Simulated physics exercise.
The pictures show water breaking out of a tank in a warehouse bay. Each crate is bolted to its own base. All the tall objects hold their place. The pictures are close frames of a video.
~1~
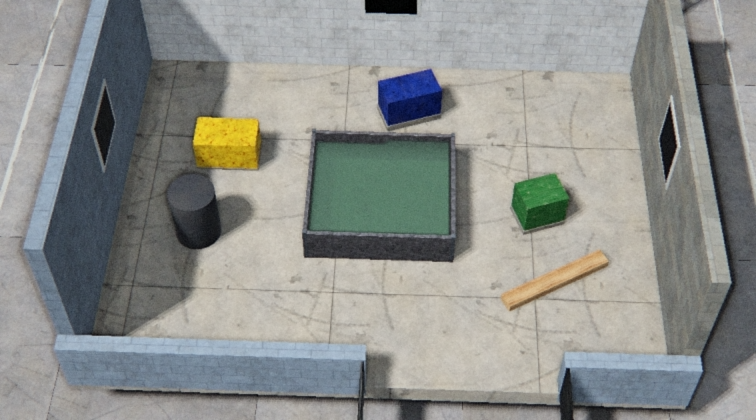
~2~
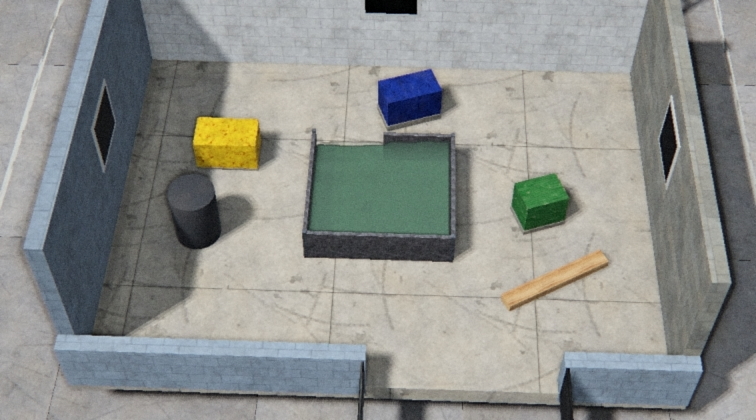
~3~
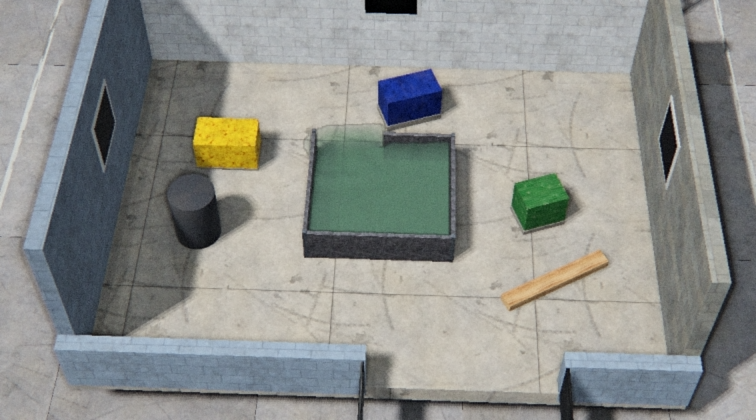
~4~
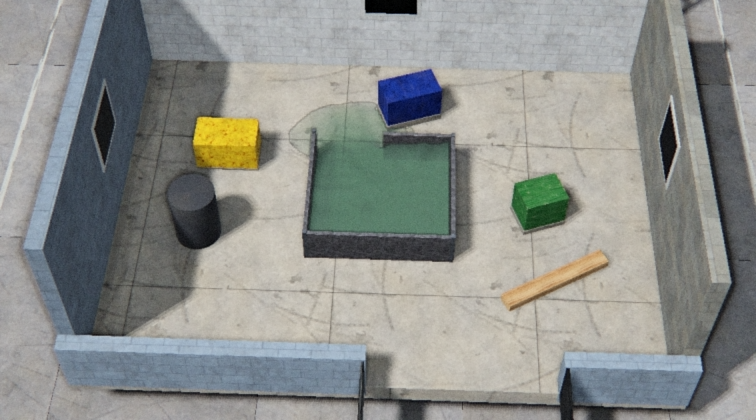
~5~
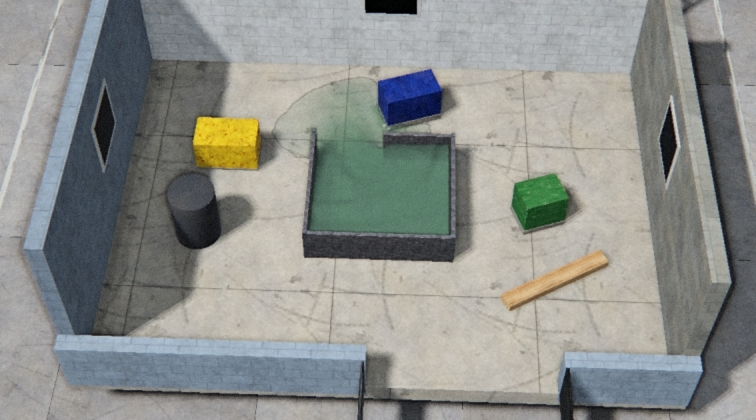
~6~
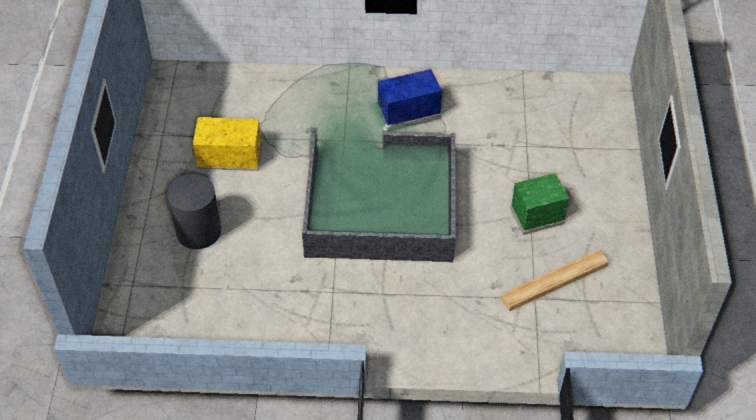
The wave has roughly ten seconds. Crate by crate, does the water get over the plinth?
The yellow crate gets wet; the blue crate gets wet; the green crate stays dry.
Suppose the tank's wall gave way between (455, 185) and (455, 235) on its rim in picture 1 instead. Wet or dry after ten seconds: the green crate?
Then: The green crate ends up wet.
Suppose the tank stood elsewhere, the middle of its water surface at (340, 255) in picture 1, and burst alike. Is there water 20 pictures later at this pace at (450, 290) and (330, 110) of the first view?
In that order: Not flooded, wet.
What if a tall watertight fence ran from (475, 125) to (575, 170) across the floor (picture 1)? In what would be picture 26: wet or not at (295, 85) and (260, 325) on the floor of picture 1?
As listed: Wet, no water.
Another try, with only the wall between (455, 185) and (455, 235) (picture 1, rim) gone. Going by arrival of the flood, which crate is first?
First comes the crate marked green.
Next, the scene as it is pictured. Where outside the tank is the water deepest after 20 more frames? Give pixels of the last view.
Near (152, 65).
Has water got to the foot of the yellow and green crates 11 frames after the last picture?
Then: At yellow yes, at green not yet.
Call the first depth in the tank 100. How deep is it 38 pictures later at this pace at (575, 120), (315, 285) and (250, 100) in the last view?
About 6, 0 and 14 per cent.
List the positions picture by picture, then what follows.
The first frame shows the water tank at (381, 186) is whole and still.
In the second frame, the front is at a hidden place, out from the gap on the water tank's far side.
In the third frame, the front is at (388, 132), out from the gap on the water tank's far side.
In the fourth frame, the front is at (375, 108), out from the gap on the water tank's far side.
In the fifth frame, the front is at (365, 82), out from the gap on the water tank's far side.
In the sixth frame, water pours out on the water tank's far side and has run to (332, 66).
A moment on, water covers 10 % of the floor; the yellow crate water round its plinth, the blue crate water round its plinth, the green crate not reached.
Next, water covers 20 % of the floor; the yellow crate water round its plinth, the blue crate water round its plinth, the green crate not reached.
Then, water covers 35 % of the floor; the yellow crate water round its plinth, the blue crate water round its plinth, the green crate not reached.
Later, water covers 55 % of the floor; the yellow crate water round its plinth, the blue crate water round its plinth, the green crate water round its plinth.
In the end, water covers 90 % of the floor; the yellow crate was topped, the blue crate was topped, the green crate stayed above the water.
